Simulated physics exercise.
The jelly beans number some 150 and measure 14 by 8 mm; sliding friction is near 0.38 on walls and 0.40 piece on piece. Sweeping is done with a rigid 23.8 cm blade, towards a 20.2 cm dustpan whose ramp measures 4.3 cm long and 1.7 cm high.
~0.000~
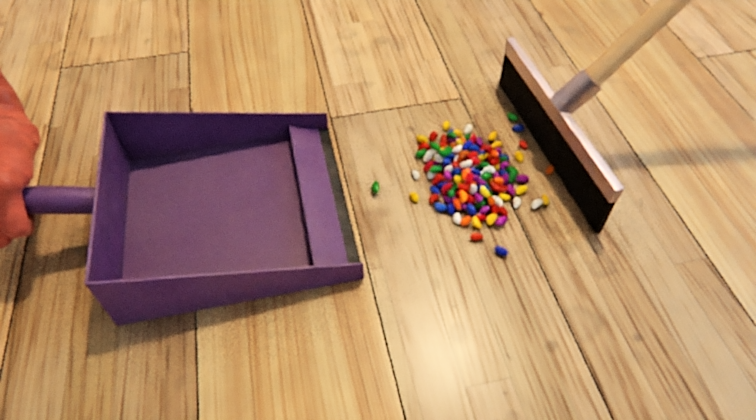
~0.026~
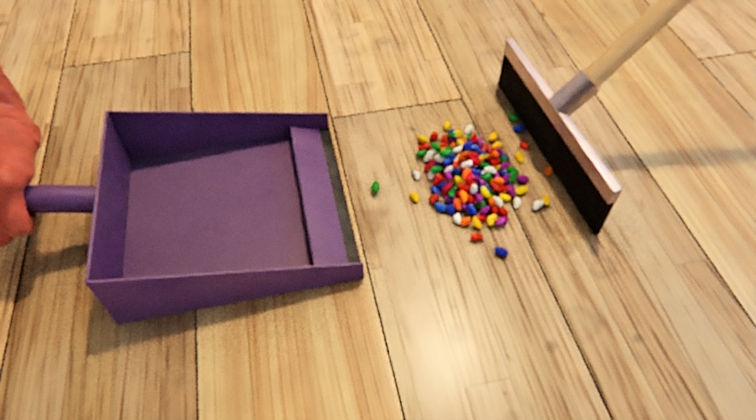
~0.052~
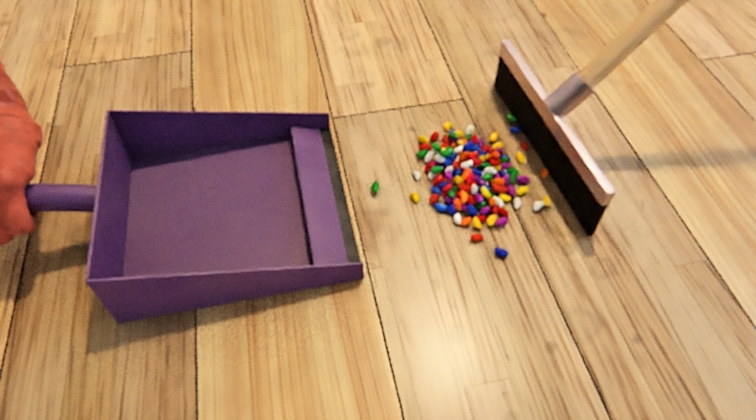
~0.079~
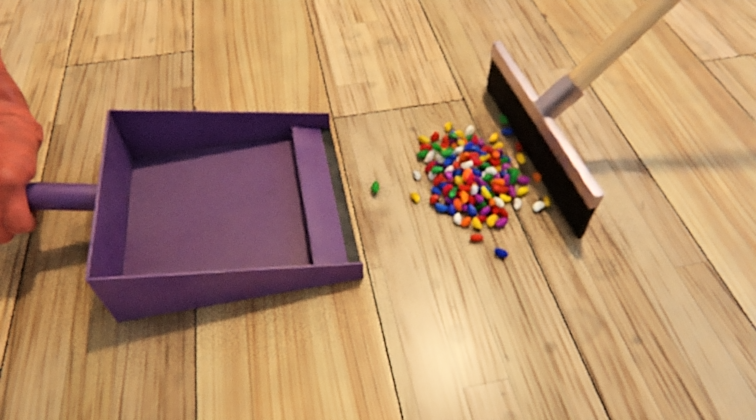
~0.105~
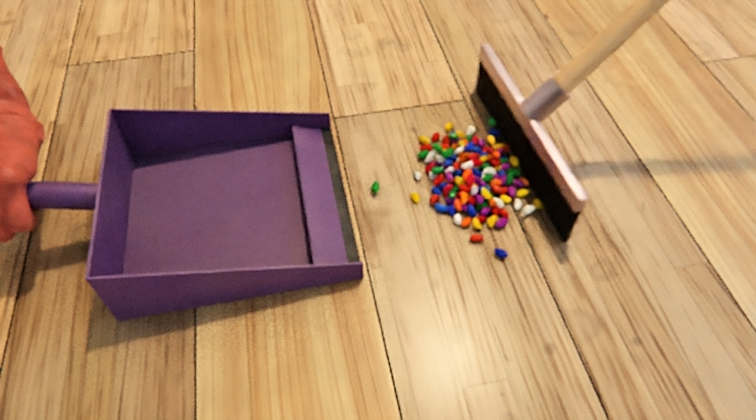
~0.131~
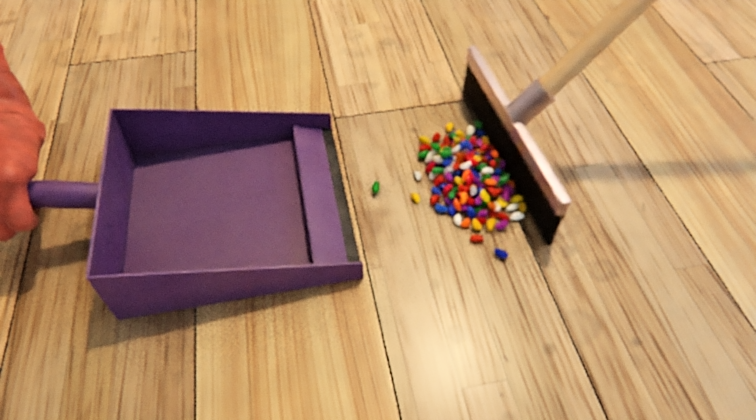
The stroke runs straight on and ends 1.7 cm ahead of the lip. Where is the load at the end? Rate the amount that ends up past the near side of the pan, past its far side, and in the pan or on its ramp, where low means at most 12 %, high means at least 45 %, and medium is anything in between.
Near side - low, far side - low, pan - medium.
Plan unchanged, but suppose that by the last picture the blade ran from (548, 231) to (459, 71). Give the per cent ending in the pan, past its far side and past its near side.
Pan 45 % / far 0 % / near 15 %.
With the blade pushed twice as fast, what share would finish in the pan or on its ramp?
I'd put it at roughly 60 per cent.
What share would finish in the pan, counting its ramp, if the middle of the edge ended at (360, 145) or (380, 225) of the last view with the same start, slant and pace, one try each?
Some 30 per cent on the first try, 40 per cent on the second.
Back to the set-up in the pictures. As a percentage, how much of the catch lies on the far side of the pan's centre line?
Estimate: Close to 50 %.
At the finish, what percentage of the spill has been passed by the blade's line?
Around 0 in a hundred.
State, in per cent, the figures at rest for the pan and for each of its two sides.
Tally in %: Near side 10; far side 5; pan 40.
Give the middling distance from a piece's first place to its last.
About 14 cm.
Then, at 0.26 s, middle of the blade 9 cm from the lip; 0 % over the lip, far side 0 %, near side 5 %.
After 0.35 s, middle of the blade 4 cm from the lip; 10 % over the lip, far side 0 %, near side 5 %.
After 0.57 s, middle of the blade 2 cm from the lip; 40 % over the lip, far side 0 %, near side 5 %.
In the end, at 2.1 s, near side 10 %, far side 5 %, pan 40 %, in front of the lip or behind the blade 50 %.
